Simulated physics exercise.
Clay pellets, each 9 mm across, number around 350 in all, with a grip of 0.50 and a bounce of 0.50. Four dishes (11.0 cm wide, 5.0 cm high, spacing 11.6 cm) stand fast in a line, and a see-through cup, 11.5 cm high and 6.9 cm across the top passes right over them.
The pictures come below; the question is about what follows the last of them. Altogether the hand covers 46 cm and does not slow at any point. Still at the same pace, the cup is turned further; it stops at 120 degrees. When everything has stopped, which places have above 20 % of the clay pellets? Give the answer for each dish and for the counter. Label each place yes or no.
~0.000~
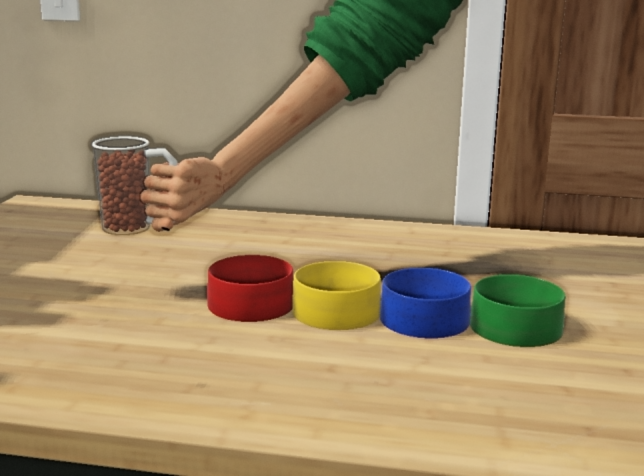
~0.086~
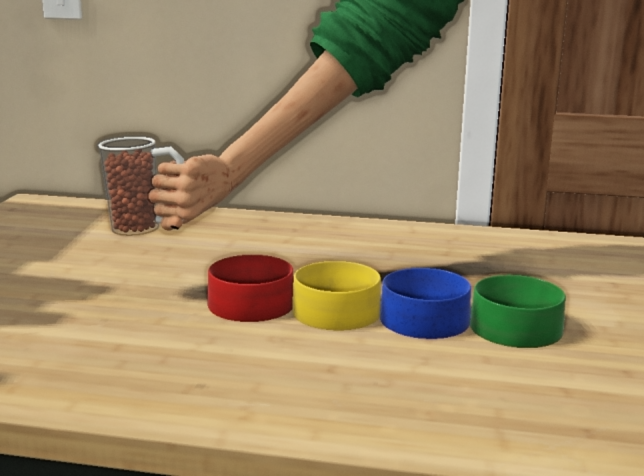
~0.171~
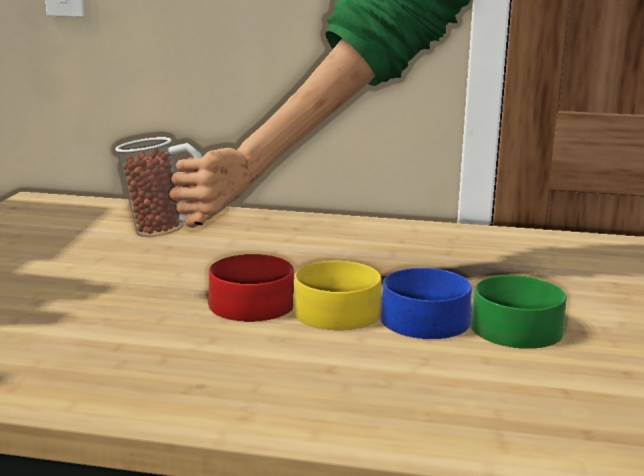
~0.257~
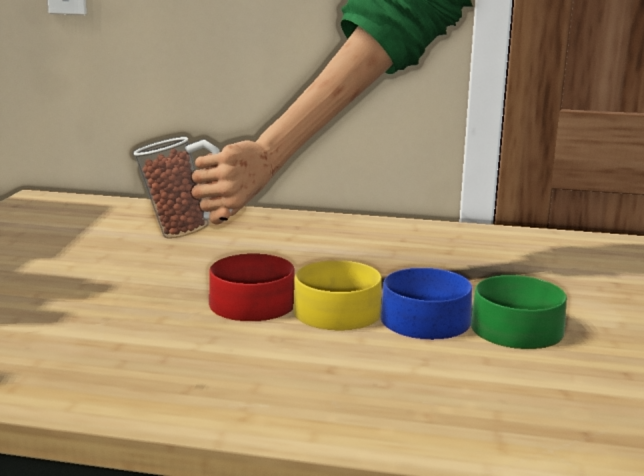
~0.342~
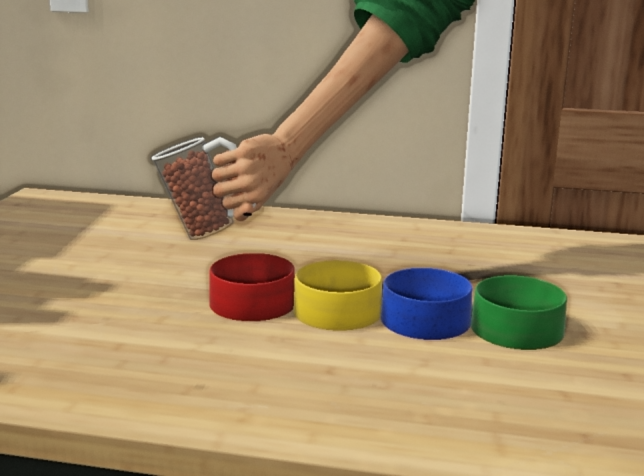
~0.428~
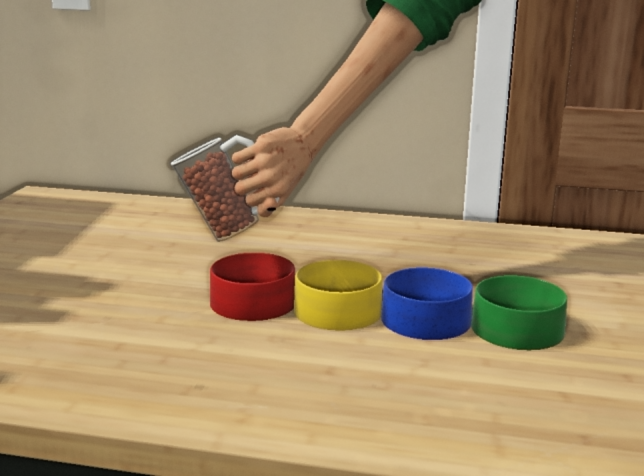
Red dish: No. Blue dish: Yes. Green dish: No. Yellow dish: No. Counter: No.
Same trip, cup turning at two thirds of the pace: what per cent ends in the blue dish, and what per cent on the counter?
Result - blue: 100; counter: 0.
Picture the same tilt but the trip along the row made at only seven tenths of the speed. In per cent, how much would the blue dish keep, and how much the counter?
Shares: Blue 40, counter 10.
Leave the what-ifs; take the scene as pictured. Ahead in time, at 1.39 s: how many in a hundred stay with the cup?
Somewhere near 95 per cent of the load.
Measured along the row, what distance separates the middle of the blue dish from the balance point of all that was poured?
About 1 cm, toward lower x.
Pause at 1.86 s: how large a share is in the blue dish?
Share at that time: Approx. 60 per cent.
After 1.00 s, tilt 71 degrees; cup holds 100 %.
After 1.39 s, tilt 101 degrees; cup holds 95 %, yellow 5 %.
Then, at 1.86 s, tilt 120 degrees; cup holds 30 %, blue 60 %, yellow 5 %.
By 2.9 s all is still; red 0 %, blue 95 %, green 0 %, yellow 5 %, counter 0 %.
